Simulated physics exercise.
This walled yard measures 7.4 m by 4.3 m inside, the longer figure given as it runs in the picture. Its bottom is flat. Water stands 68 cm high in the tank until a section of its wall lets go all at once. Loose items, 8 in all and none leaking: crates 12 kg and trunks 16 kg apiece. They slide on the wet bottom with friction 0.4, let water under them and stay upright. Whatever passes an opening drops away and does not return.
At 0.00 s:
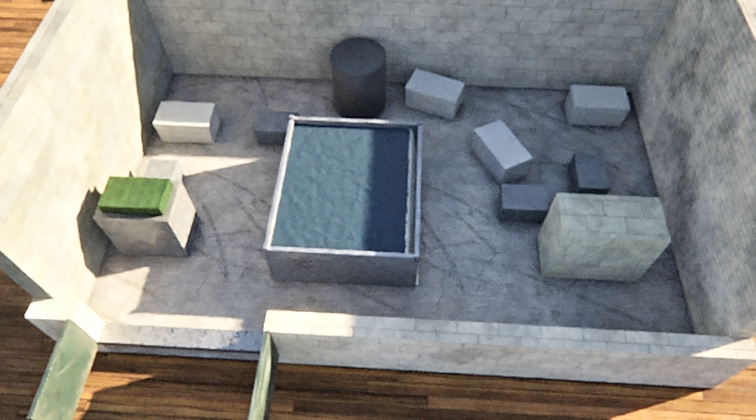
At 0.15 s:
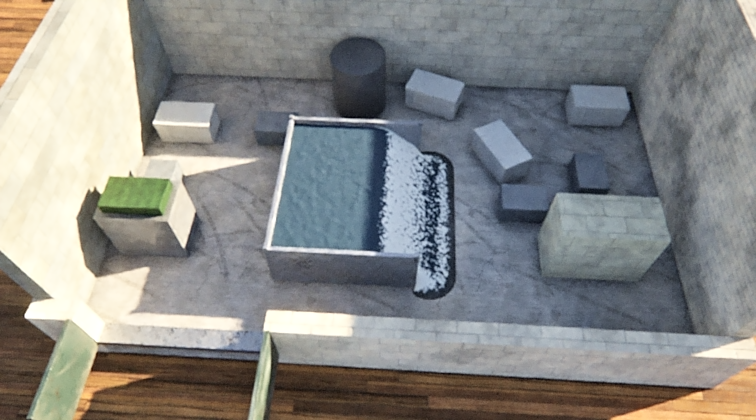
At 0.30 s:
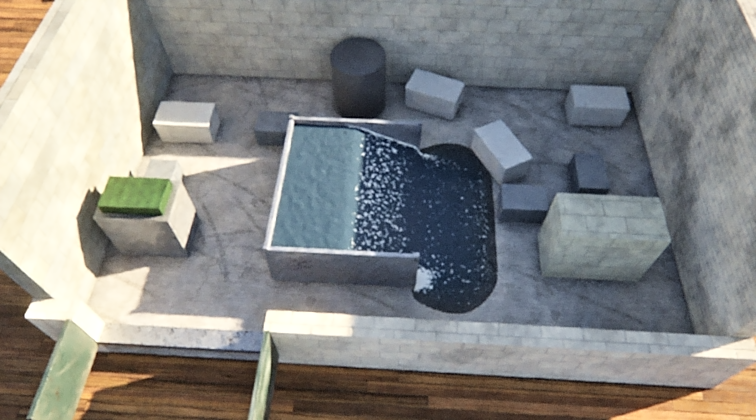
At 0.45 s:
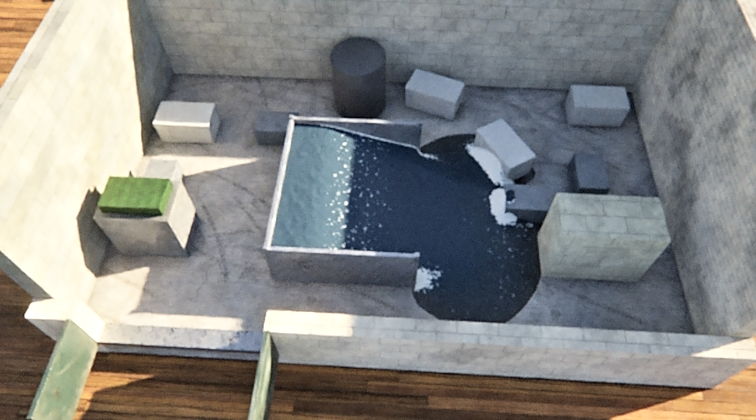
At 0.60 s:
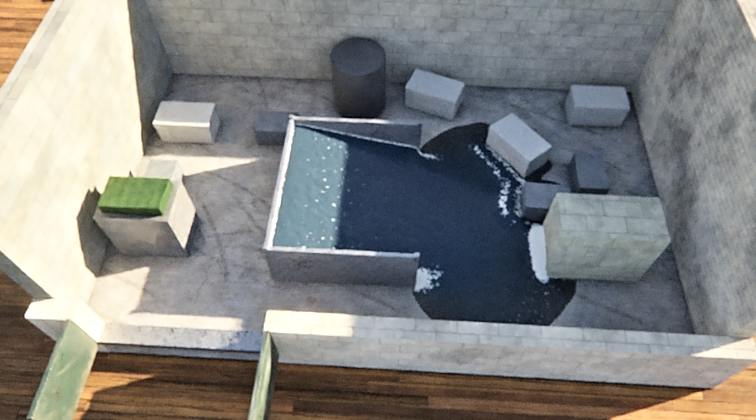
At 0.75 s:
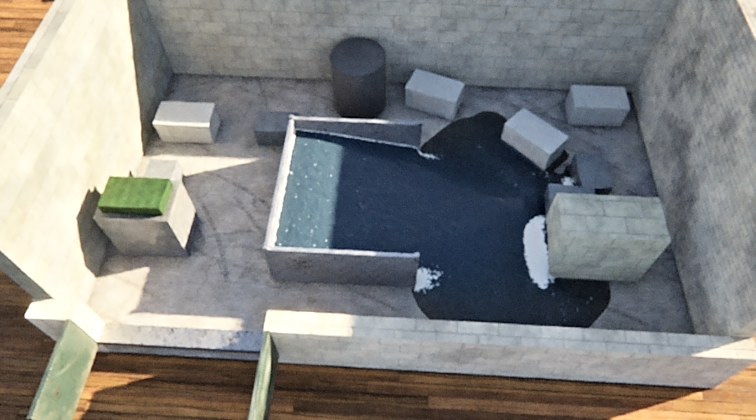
The clip opens on a walled yard with scattered boxes around a tank of dark water. The tank's right side gives way and water pours out in a foaming front, spreading across the floor. It reaches a pale box and a dark one, pushing both a short way right as foam gathers against a larger block.
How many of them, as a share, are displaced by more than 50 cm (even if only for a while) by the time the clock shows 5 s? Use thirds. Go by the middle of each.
It is from one to two thirds.
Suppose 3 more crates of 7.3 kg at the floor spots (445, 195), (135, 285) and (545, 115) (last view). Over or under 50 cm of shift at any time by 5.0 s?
In turn: Over, short of it, past it.
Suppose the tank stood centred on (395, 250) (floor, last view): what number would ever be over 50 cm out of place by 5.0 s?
In that case 5 of them.
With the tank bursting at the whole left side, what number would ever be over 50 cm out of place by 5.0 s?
Then 2.
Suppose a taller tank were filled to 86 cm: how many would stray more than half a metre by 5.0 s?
Then 6.
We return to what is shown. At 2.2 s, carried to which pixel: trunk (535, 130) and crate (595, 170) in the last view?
Around (610, 96) and (647, 121).
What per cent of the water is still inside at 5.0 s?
Some 100 per cent remains.
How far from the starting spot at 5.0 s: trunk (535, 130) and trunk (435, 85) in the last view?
In turn: 100 cm, 100 cm.
After 1.1 s 3 of 8 are over 50 cm from their spots; 0 afloat.
After 2.2 s 3 of 8 are over 50 cm from their spots; 3 afloat.
After 3.5 s 4 of 8 are over 50 cm from their spots; 4 afloat.
After 5.0 s 5 of 8 are over 50 cm from their spots, and 5 have been at some point; 5 afloat.
